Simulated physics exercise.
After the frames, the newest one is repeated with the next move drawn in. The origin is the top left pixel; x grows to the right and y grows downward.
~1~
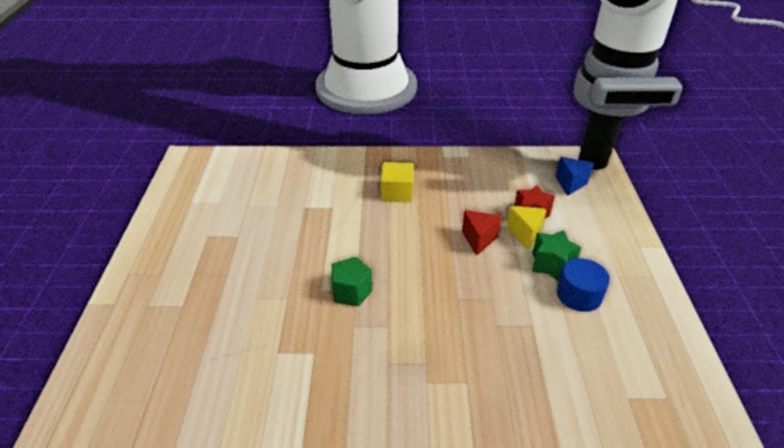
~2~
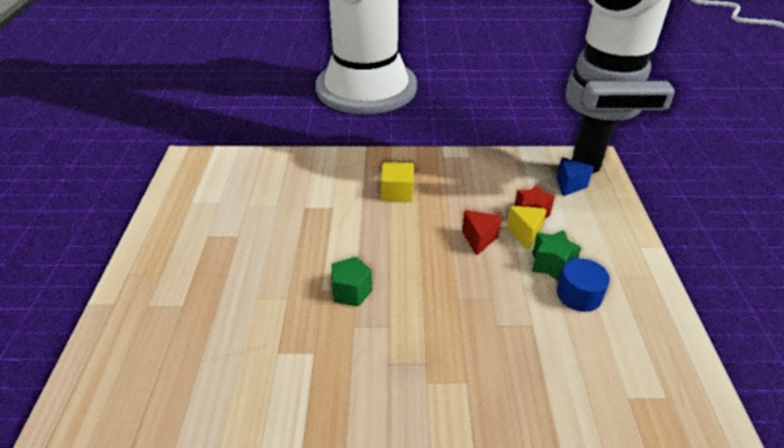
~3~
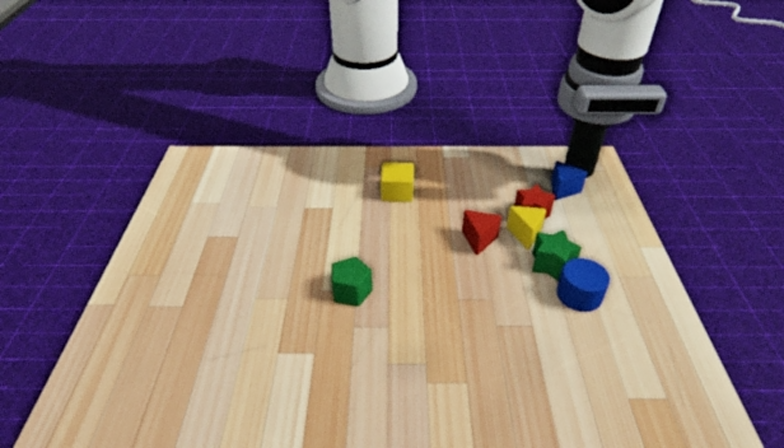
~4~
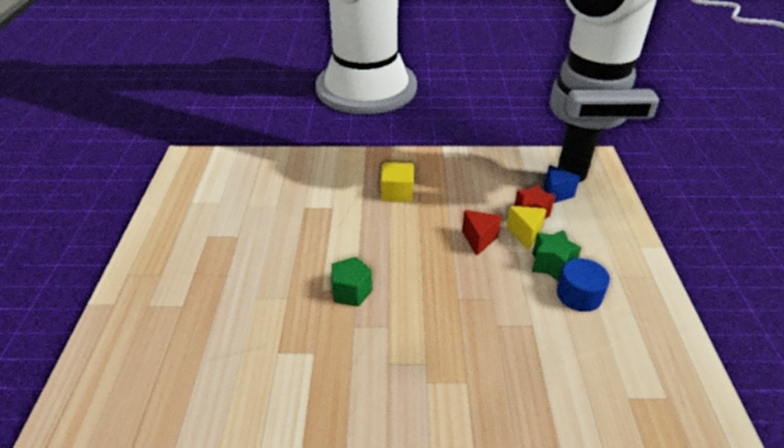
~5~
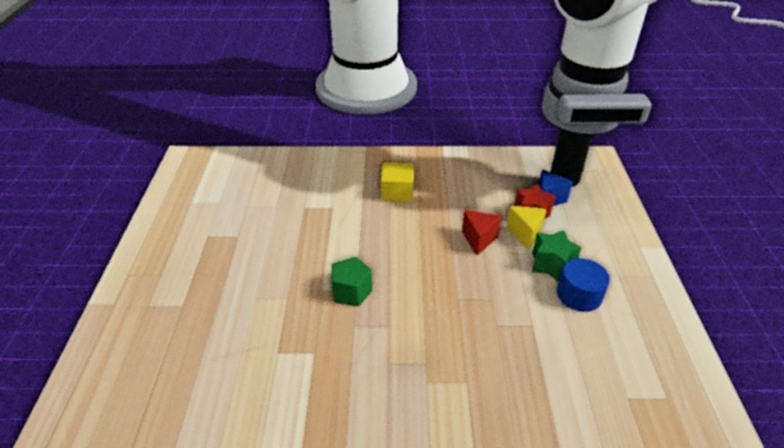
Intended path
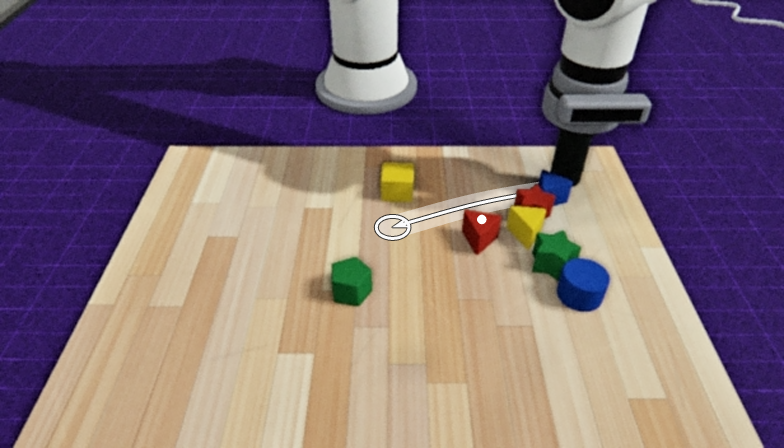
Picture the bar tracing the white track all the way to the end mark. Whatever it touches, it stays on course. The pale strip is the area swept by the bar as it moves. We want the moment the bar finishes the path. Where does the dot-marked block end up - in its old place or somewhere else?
It sits in its place.
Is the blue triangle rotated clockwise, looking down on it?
I expect not.
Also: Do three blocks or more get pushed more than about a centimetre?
Short answer: Yes.
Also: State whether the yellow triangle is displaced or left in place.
Well, the yellow triangle shifts from its place.
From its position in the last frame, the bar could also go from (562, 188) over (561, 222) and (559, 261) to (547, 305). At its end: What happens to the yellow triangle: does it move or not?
The answer is that it is displaced.
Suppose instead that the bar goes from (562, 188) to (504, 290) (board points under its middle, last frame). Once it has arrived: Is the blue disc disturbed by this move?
It gets displaced.
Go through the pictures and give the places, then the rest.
Lower end of the bar at (592, 163), tops of blocks, red triangle at (482, 219), yellow triangle at (529, 214), red star-shaped block at (536, 196), blue triangle at (576, 164), in the first picture.
Bar at (585, 166), blue triangle at (575, 166), in the second picture.
Bar at (578, 170), blue triangle at (568, 170), in the third picture.
Bar at (571, 175), blue triangle at (560, 175), in the fourth picture.
Bar at (564, 179), red triangle at (482, 219), yellow triangle at (529, 214), red star-shaped block at (536, 196), blue triangle at (553, 179), in the fifth picture.
The drawn path runs from (562, 188) via (478, 203), ending at (393, 227); the dot is on the red triangle.
The first path, step by step. One third of the way, bar at (508, 189); yellow triangle at (522, 235), turned 20° anticlockwise; red star-shaped block at (516, 215), turned 25° anticlockwise; blue triangle at (514, 194), turned 50° anticlockwise.
Two thirds of the way, bar at (450, 202); yellow triangle at (522, 235), turned 20° anticlockwise; red star-shaped block at (516, 215), turned 25° anticlockwise; blue triangle at (514, 195), turned 55° anticlockwise.
At the end, bar at (393, 218); red triangle not moved; yellow triangle at (522, 235), turned 20° anticlockwise; red star-shaped block at (516, 215), turned 25° anticlockwise; blue triangle at (514, 195), turned 55° anticlockwise.
